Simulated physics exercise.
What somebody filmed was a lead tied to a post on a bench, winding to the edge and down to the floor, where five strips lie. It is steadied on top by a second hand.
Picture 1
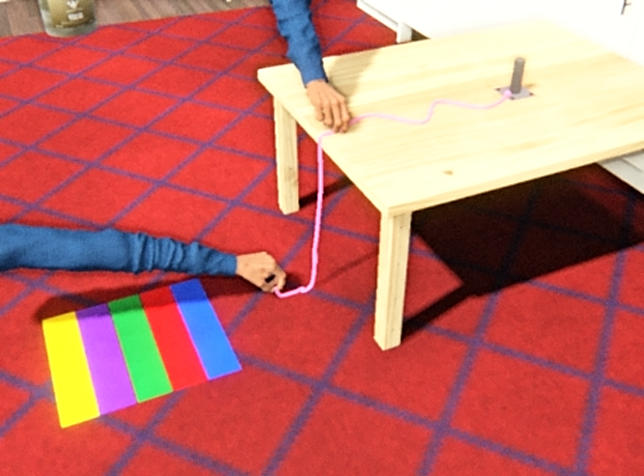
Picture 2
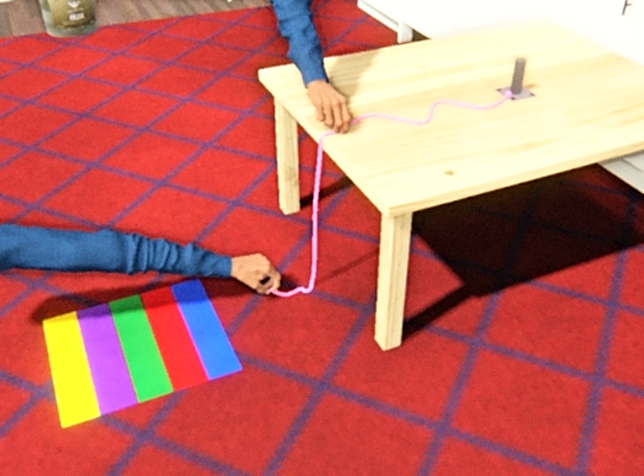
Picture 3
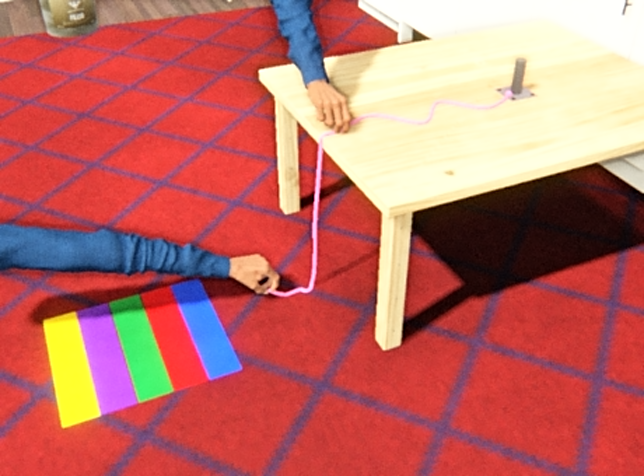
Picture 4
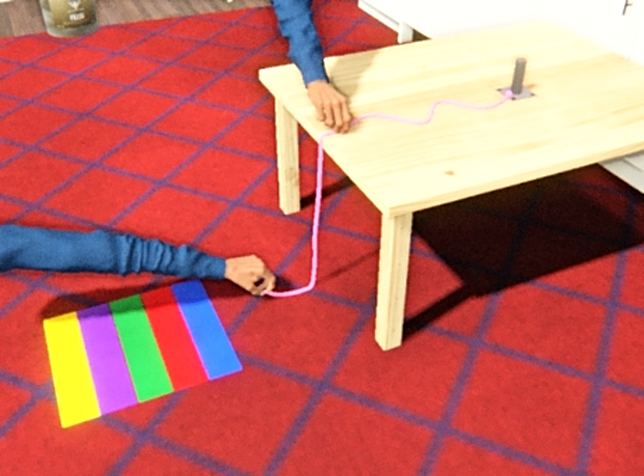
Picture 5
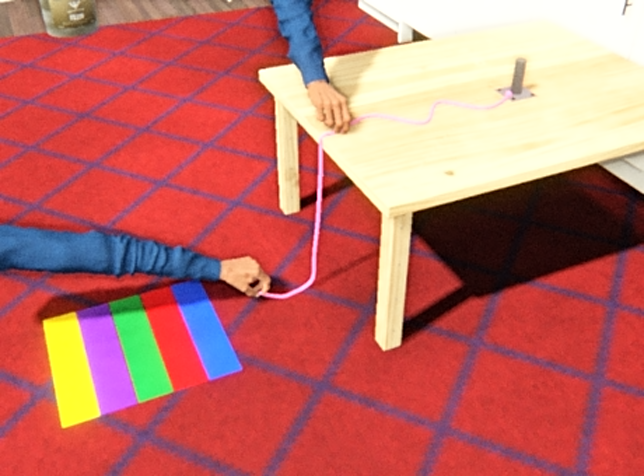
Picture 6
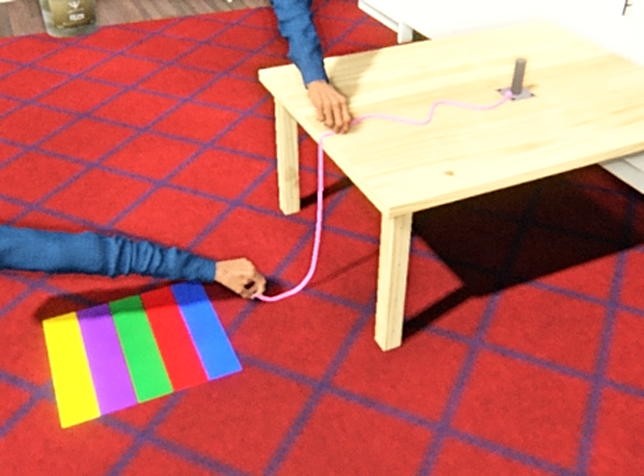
In this clip, one hand rests on a pink cord running from a post across a wooden table and over its edge, while a lower hand draws the cord's end slightly left near five coloured strips on a red carpet.
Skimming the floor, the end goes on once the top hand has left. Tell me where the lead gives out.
It gives out over the purple strip.
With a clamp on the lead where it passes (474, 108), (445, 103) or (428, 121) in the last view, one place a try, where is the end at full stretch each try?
Roughly (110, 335), (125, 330) and (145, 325).
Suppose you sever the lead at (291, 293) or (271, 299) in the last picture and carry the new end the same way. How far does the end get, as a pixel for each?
Case by case it comes to about (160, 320) and then about (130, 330).
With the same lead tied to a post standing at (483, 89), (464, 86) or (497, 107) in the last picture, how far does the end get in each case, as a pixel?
Try by try, around (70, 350), (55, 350) and (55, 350).
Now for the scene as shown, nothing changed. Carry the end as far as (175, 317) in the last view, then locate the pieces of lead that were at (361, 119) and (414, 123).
One lands at (327, 137), the other at (378, 124).
A little later, end near (176, 317); over red.
Next, end near (129, 331); over green.
When it is tight, end near (102, 339); over purple. Over purple.
